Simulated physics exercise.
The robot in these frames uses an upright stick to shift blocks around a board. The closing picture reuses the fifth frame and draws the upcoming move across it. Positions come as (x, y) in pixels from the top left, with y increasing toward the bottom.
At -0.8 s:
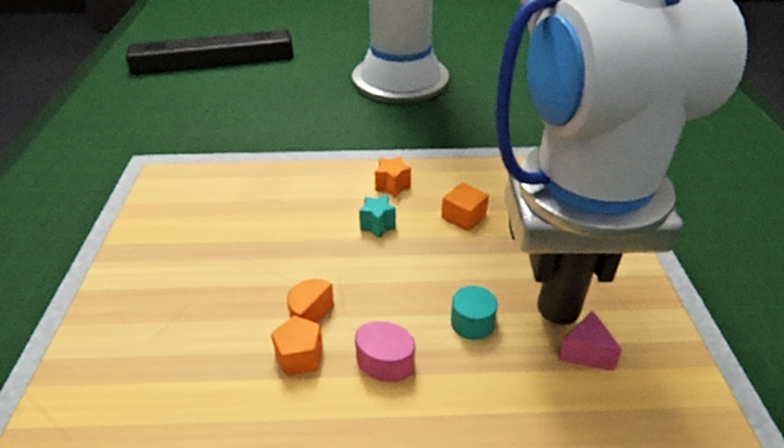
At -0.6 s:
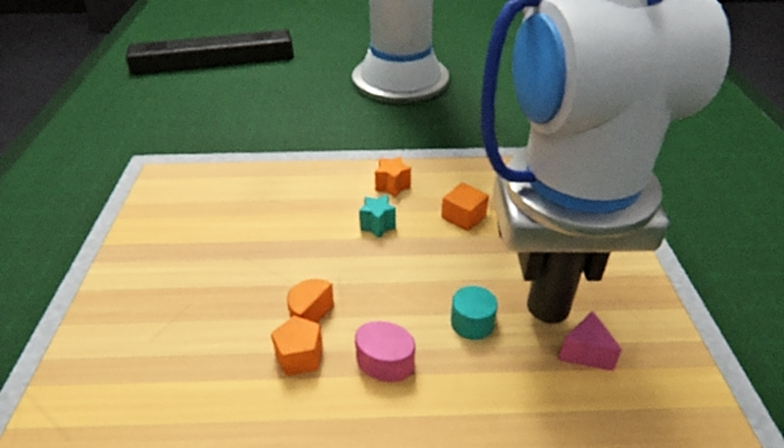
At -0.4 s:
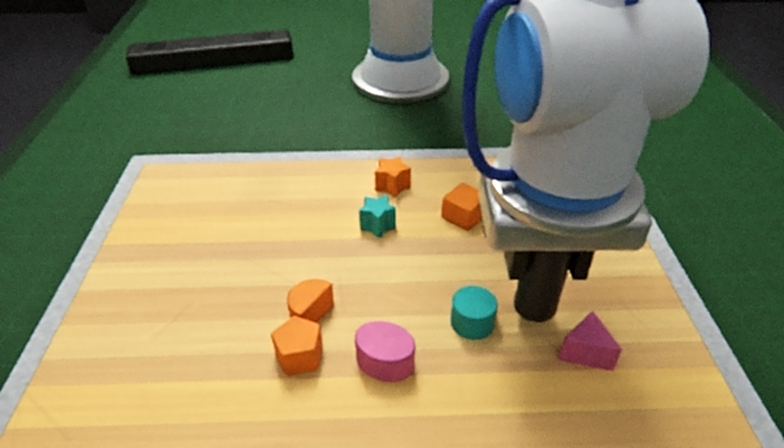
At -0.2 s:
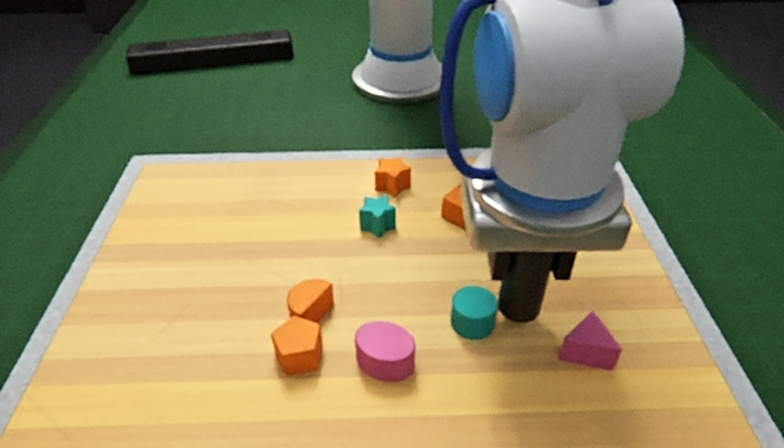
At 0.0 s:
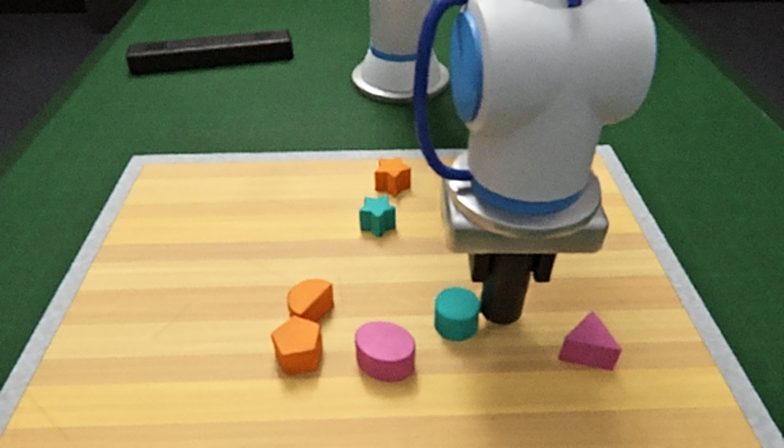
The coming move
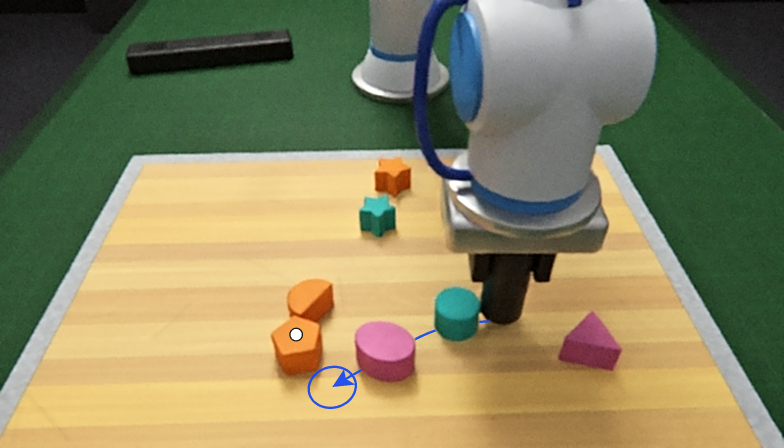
Robot arm sliding a dark upright stick left across a wooden board, nudging a turquoise round block slightly left among scattered blocks.
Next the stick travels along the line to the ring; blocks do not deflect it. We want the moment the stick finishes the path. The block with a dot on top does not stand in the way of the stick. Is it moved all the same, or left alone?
By the last moment, the block with a dot on top will still be in its place.
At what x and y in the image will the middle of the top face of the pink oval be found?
Put as a pixel place, it's (285, 396).
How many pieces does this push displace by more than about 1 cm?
Answer: 2.
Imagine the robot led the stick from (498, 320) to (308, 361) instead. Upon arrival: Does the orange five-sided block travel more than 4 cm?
Answer: No.
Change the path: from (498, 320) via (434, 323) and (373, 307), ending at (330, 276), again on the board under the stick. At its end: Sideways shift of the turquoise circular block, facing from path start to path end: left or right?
Facing the way the path runs, start to end, you'll find the turquoise circular block has shifted left.
Path on the board, from (498, 320) through (413, 340) to (332, 387); the dot is on the orange five-sided block.
On the path given first. One third of the way, stick (441, 317); pink oval (381, 342); turquoise circular block (396, 306).
Two thirds of the way, stick (386, 344); pink oval (347, 362), turned 10° anticlockwise; turquoise circular block (355, 308).
At the end, stick (331, 375); orange five-sided block in place; pink oval (285, 396), turned 10° anticlockwise; turquoise circular block (354, 308).
